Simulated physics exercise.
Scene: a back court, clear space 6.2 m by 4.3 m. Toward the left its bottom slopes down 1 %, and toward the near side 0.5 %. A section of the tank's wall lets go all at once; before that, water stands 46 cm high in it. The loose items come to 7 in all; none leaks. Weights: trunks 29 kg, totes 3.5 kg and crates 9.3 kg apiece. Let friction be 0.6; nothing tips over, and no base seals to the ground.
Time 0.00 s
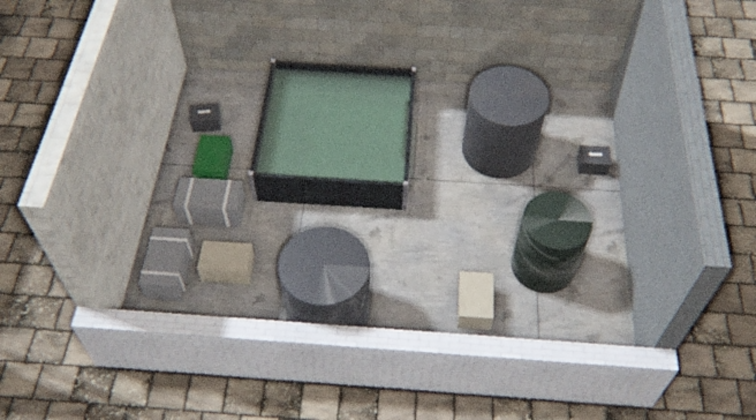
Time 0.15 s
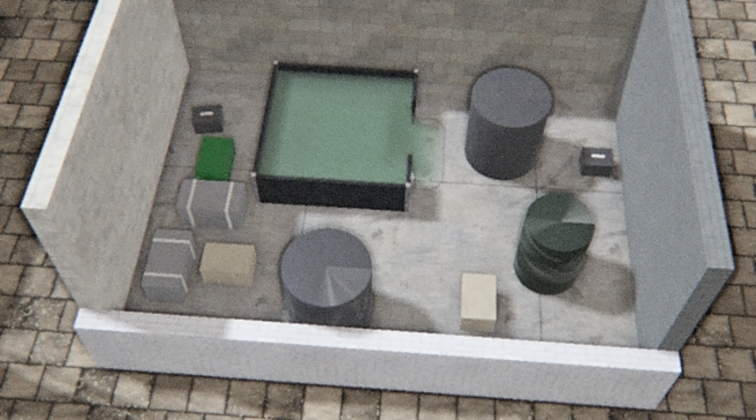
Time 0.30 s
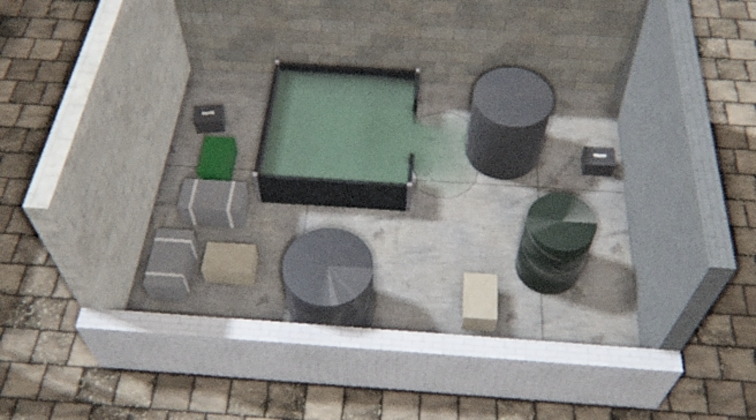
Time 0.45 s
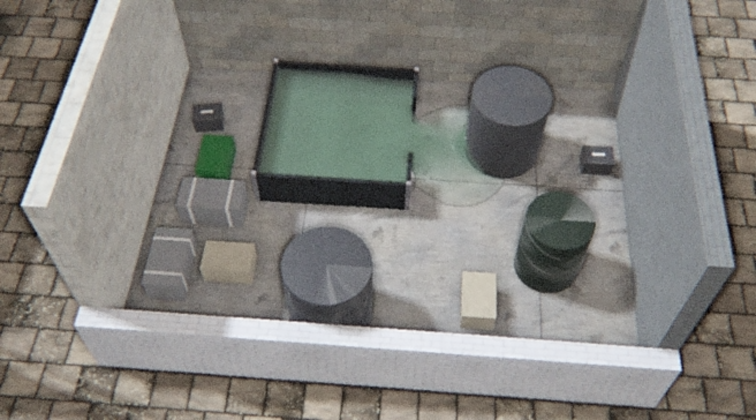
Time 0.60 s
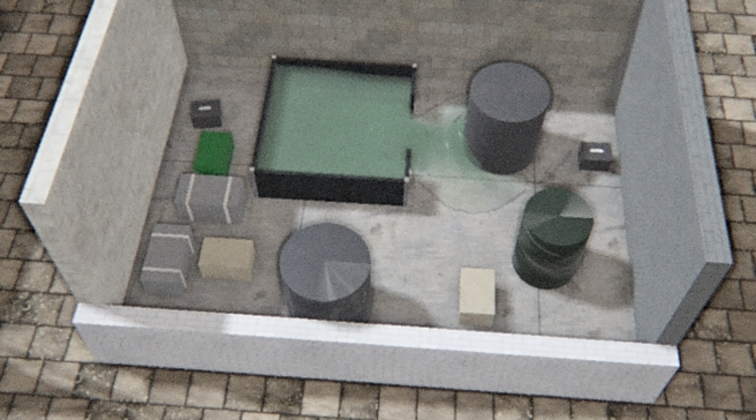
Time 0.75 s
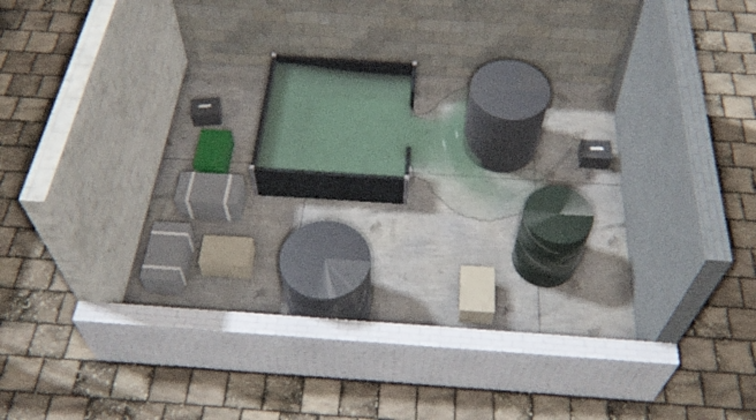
A square tank's right side opens and greenish water spreads across the floor around a gray cylinder.
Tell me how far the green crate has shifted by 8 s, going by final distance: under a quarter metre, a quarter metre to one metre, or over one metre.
Outcome: About the same spot.
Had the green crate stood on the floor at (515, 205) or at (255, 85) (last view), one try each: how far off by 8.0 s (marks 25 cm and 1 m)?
I'd say it lands far off on the first try and it drifts a short distance on the second.
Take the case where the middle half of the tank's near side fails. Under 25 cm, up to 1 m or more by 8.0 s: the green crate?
Result: Green crate displaced a little.
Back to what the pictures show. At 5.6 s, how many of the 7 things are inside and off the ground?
2 at that moment.
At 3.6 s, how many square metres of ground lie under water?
Roughly 17 m2 of it is wet.
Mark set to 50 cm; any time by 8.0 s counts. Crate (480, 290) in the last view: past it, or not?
Its shift stays above the threshold.
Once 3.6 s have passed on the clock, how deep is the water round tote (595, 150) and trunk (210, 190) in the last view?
Close to 6 and 0 centimetres.
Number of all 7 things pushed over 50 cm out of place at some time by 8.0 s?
I count 2 of them.
After 1.6 s the green crate is near (212, 147), 0.0 m from its start, aground; 0 afloat.
After 3.6 s the green crate is near (212, 147), 0.0 m from its start, aground; 2 afloat.
After 5.6 s the green crate is near (212, 147), 0.0 m from its start, aground; 2 afloat.
After 8.0 s the green crate is near (212, 147), 0.0 m from its start, aground; 2 afloat.
